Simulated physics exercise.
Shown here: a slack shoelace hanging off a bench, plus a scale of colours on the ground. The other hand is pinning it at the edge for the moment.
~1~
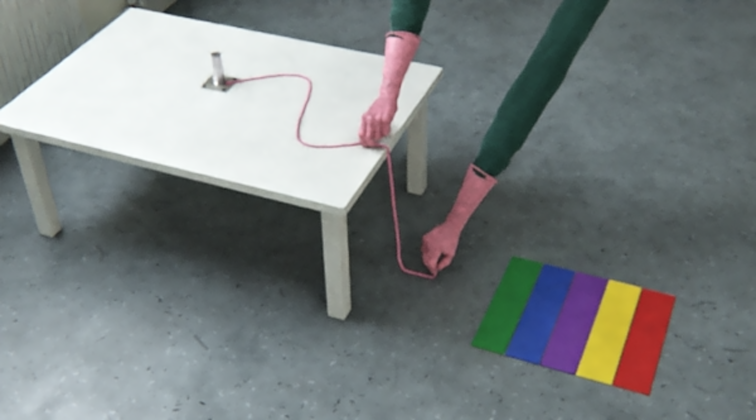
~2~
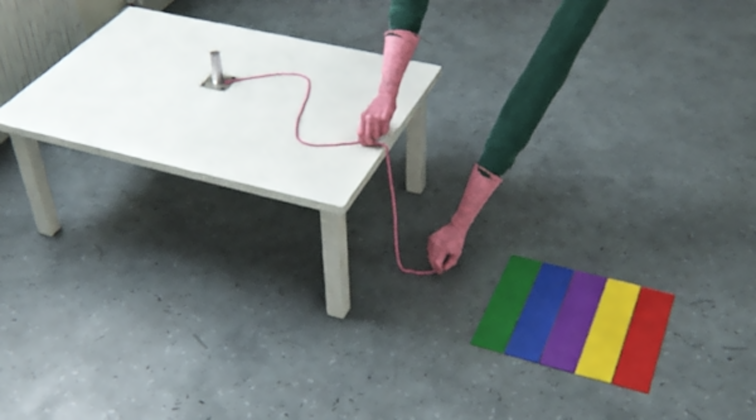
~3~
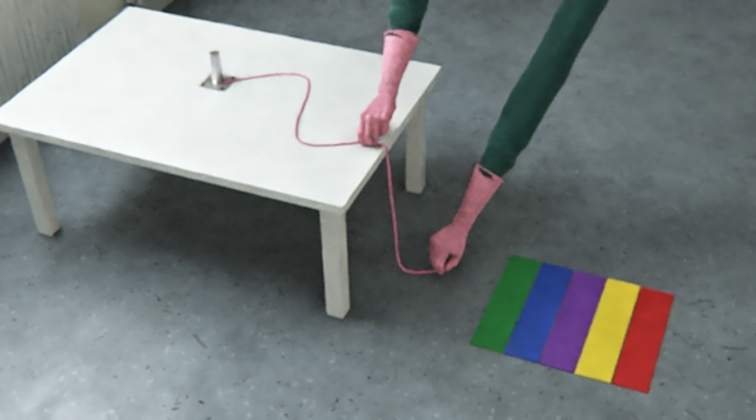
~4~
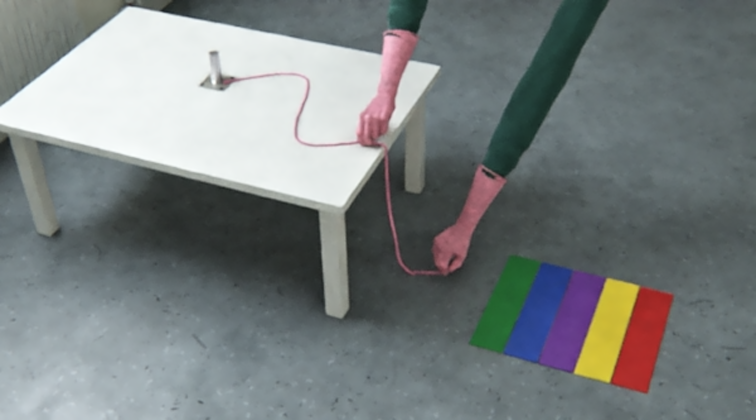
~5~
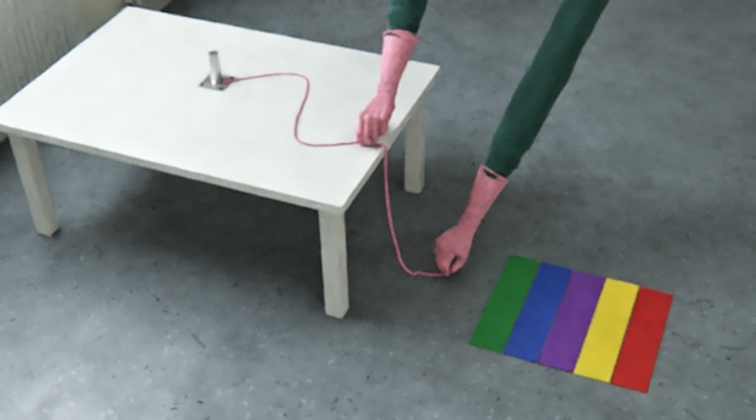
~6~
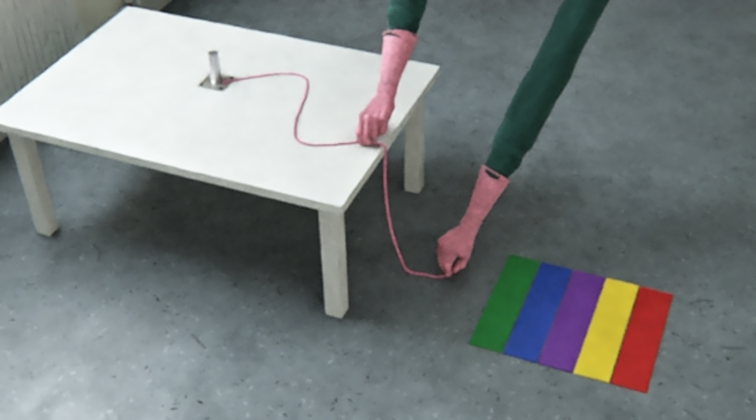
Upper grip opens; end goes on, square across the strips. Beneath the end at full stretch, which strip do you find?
You find the red strip.
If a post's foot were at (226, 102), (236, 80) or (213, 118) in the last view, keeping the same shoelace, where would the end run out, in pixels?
About (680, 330), then (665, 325), then (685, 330).
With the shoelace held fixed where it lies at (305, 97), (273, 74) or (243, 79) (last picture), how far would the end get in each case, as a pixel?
Approximately (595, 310), (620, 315) and (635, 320), respectively.
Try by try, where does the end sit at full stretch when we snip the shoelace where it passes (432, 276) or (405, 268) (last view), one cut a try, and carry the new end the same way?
Result 1: (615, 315). Result 2: (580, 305).
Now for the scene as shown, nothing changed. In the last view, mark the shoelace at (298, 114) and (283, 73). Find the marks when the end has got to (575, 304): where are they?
They move to (359, 121) and (275, 98) respectively.
A little later, end near (574, 304); over purple.
Next, end near (619, 315); over yellow.
When it is tight, end near (646, 322); over red. Over red.
